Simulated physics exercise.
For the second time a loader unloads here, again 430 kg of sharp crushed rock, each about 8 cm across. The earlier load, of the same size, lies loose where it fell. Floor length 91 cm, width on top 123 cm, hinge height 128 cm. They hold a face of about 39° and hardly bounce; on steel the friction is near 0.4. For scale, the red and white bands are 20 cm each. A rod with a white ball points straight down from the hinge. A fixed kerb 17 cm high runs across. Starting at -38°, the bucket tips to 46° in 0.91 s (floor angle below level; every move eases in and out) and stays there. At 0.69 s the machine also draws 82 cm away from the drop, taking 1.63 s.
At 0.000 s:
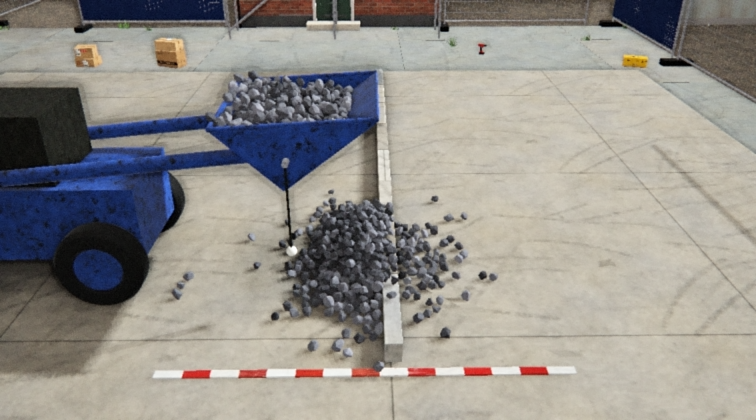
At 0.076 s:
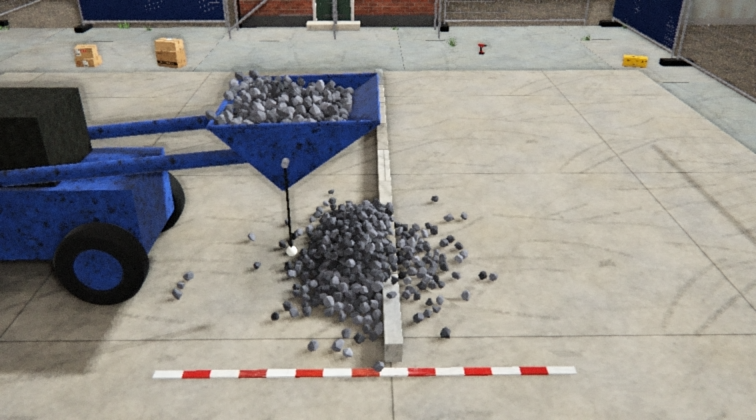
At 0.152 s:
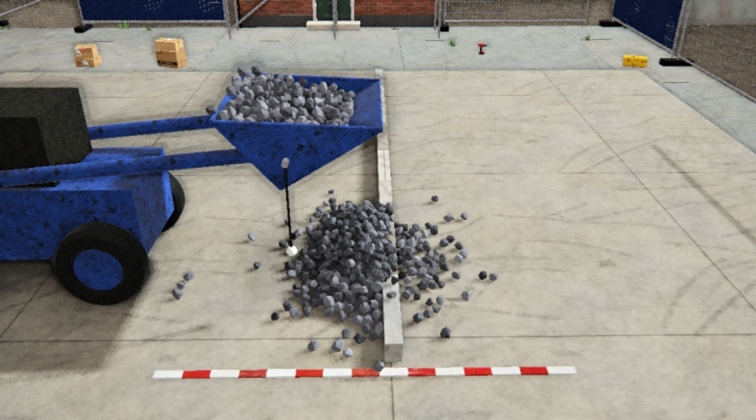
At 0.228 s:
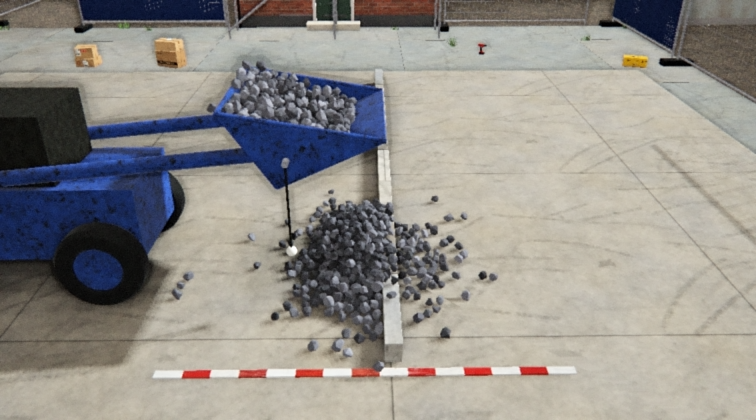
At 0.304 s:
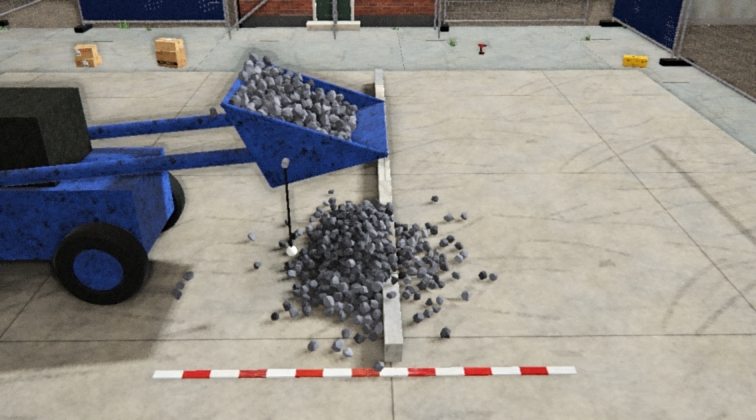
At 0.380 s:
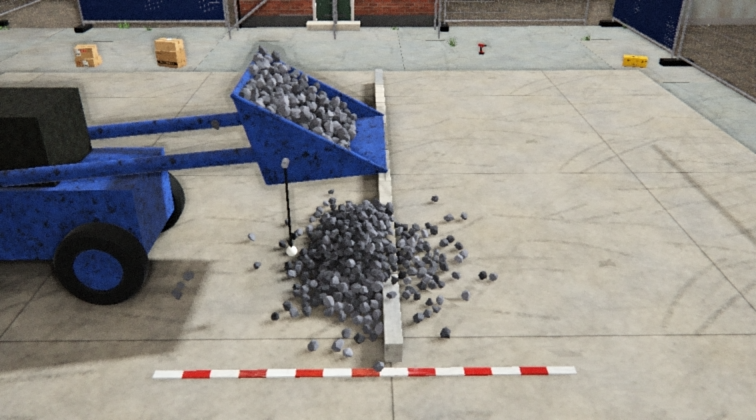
To begin with, a blue loader at the left holds a bucket of grey stones above a loose heap lying across a pale kerb. The bucket then slowly tilts, its right edge lowering and its back rising, while the stones shift slightly inside and the heap below stays still.
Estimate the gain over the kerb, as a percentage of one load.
About 34 per cent.
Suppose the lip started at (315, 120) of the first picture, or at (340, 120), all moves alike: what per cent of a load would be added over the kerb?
About 0 and 5 per cent.
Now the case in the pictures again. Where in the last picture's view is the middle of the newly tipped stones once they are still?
Around (362, 249).
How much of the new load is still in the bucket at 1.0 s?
About 60 per cent.
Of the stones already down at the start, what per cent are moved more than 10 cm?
Roughly 10 per cent of them.
After 0.7 s the floor is at 33°; in per cent of one load, 100 in the bucket, 89 on this side of the kerb, 12 over the kerb; the foremost stones are at (467, 253).
After 1.0 s the floor is at 46°; in per cent of one load, 60 in the bucket, 128 on this side of the kerb, 12 over the kerb; the foremost stones are at (467, 253).
After 2.8 s the floor is at 46°; in per cent of one load, 0 in the bucket, 155 on this side of the kerb, 45 over the kerb; the foremost stones are at (525, 257).
After 5.5 s the floor is at 46°; in per cent of one load, 0 in the bucket, 155 on this side of the kerb, 45 over the kerb; the foremost stones are at (525, 257). Net gain over the kerb, 34.
